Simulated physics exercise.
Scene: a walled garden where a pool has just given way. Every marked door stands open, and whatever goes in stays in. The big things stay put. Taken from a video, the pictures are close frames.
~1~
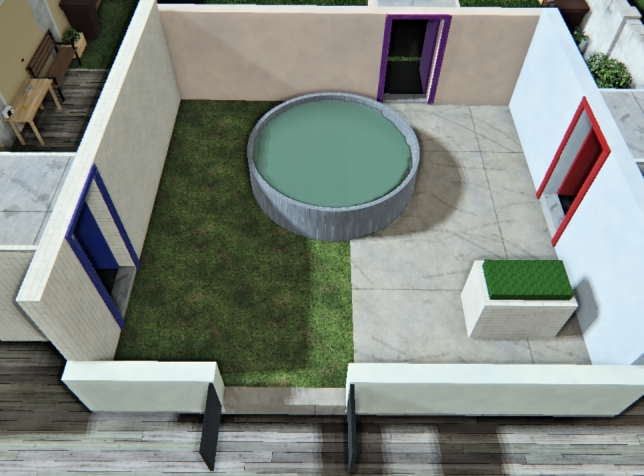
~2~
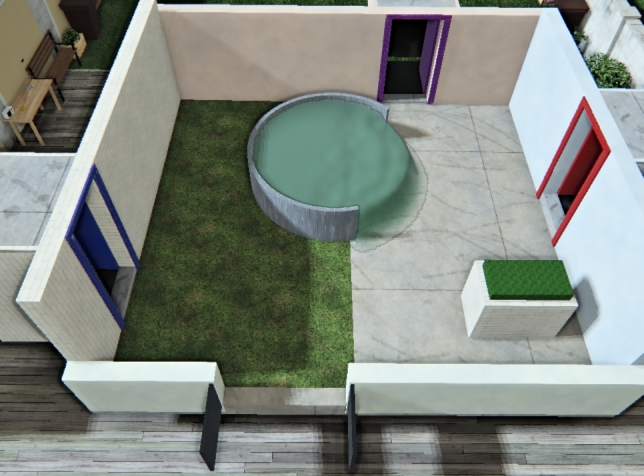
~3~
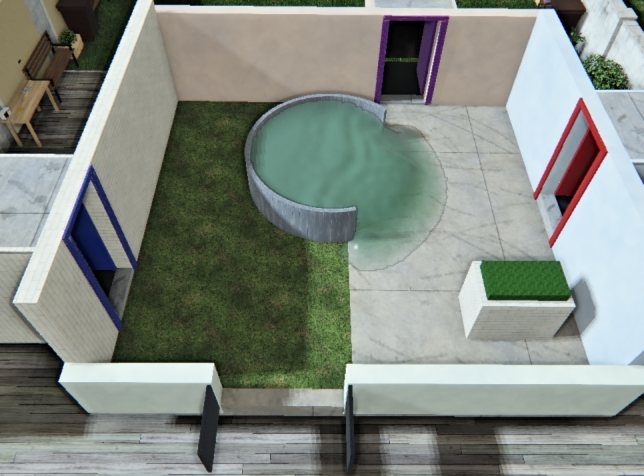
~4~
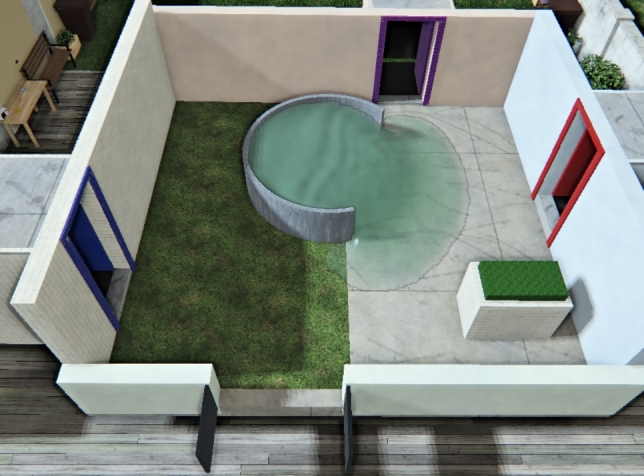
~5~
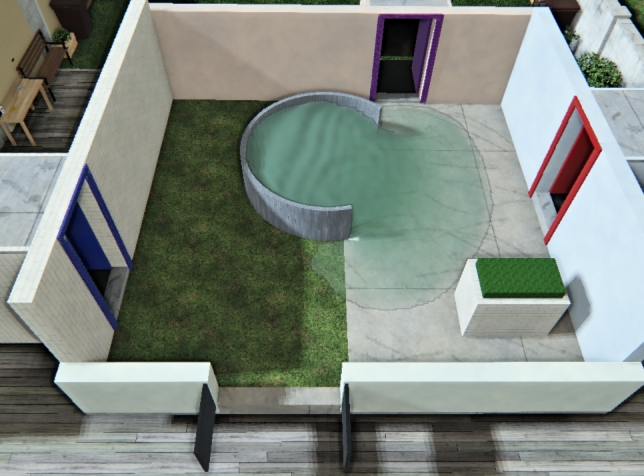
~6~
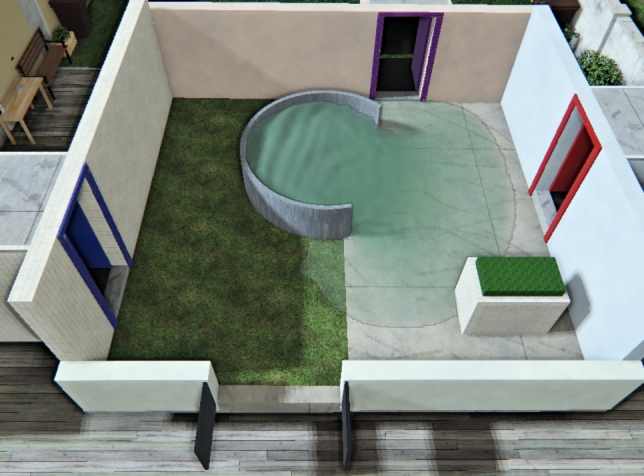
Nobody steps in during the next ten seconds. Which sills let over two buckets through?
My prediction: Purple door: More than two buckets. Red door: More than two buckets. Blue door: Two buckets or fewer.
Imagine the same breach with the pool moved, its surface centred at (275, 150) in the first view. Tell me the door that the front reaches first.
The door meant here is the purple door.
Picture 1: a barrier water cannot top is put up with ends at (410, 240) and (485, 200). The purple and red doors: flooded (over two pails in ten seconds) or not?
Taking them in turn, the purple door gets past the mark and the red door remains below the mark.
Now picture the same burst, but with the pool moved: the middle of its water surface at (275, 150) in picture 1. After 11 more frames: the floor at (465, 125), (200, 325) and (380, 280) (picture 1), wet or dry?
Soaked, bone-dry, soaked.
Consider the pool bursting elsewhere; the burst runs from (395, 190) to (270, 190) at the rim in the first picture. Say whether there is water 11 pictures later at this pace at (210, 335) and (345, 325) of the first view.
Point one reached; point two reached.
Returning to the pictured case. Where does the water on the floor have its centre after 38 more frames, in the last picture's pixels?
Estimate: (397, 221).
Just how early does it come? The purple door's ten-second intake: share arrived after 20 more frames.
About 20 %.
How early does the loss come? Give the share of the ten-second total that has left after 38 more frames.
About 60 %.
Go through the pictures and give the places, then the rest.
The round pool at (333, 150) is whole and still, in the first picture.
Water pours out at (410, 182) and has run to (357, 245), in the second picture.
Water pours out at (407, 186) and has run to (359, 265), in the third picture.
Water pours out at (405, 187) and has run to (362, 285), in the fourth picture.
Water pours out at (402, 186) and has run to (374, 304), in the fifth picture.
The front is at (375, 320), out from the gap at (402, 185), in the sixth picture.
A moment on, water covers 45 % of the floor; the purple door under two buckets in, the red door under two buckets in, the blue door not reached.
Next, water covers 45 % of the floor; the purple door under two buckets in, the red door over two buckets in, the blue door not reached.
Then, water covers 60 % of the floor; the purple door under two buckets in, the red door far over two buckets in, the blue door not reached.
Later, water covers 85 % of the floor; the purple door over two buckets in, the red door far over two buckets in, the blue door not reached.
In the end, water covers 100 % of the floor; the purple door far over two buckets in, the red door far over two buckets in, the blue door wet at the sill, nothing in.
